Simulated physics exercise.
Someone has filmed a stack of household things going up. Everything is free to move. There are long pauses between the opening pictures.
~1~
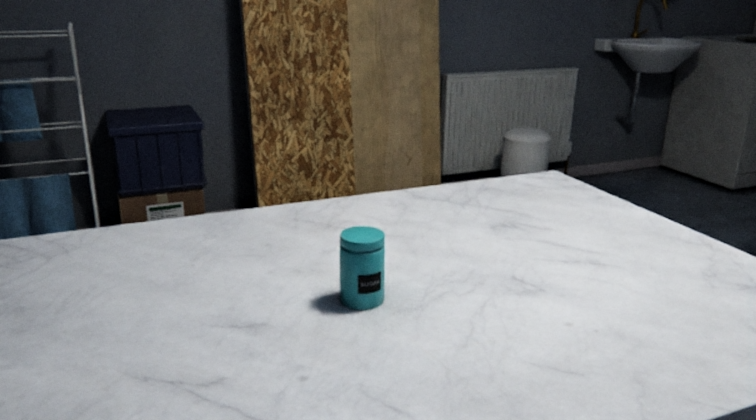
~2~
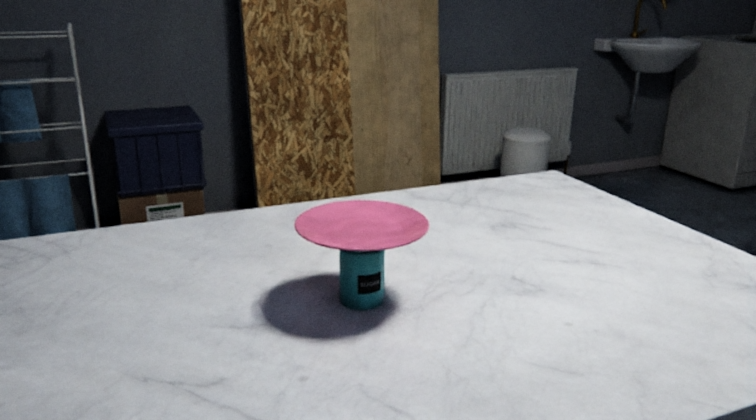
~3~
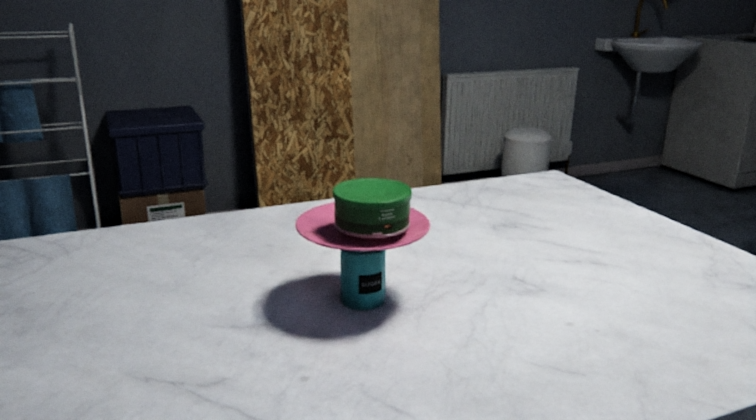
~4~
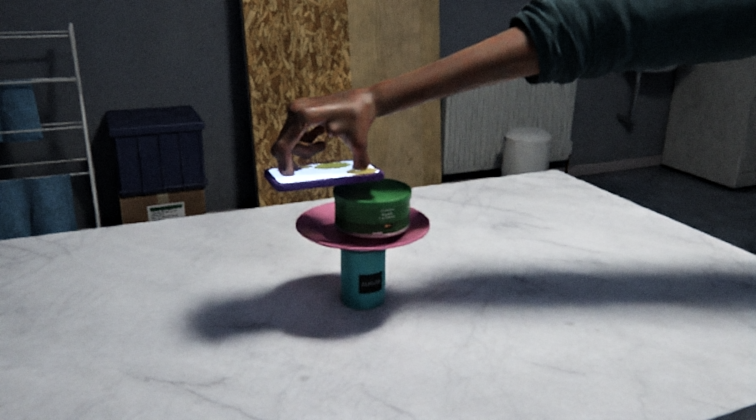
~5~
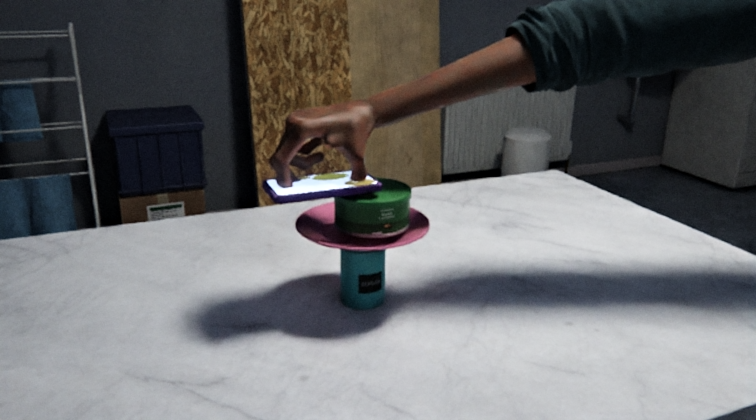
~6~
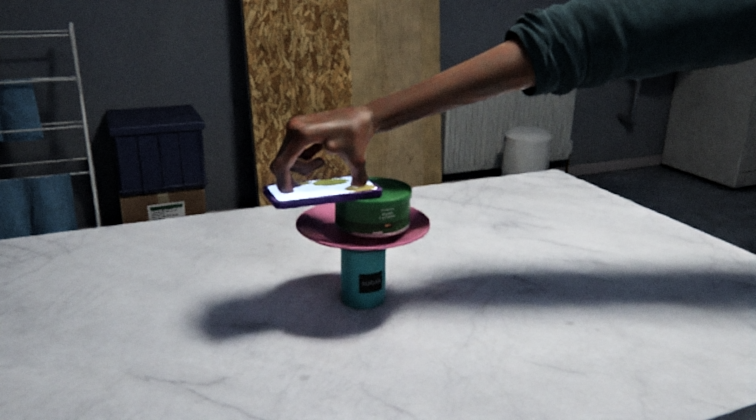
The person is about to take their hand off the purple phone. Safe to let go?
In the end the pile comes apart.
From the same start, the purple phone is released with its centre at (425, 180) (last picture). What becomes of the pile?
Then it comes apart.
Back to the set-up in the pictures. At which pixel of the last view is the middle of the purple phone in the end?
Near (256, 344).
Then, 0.30 s past the last view, purple phone now fallen.
Then, 0.40 s past the last view, things are still on the move.
Then, 0.60 s past the last view, as before.
Finally, fallen, purple phone; the other 3 still in place. Final places as the last picture's camera would see them, purple phone near (256, 344). The pile gives way.
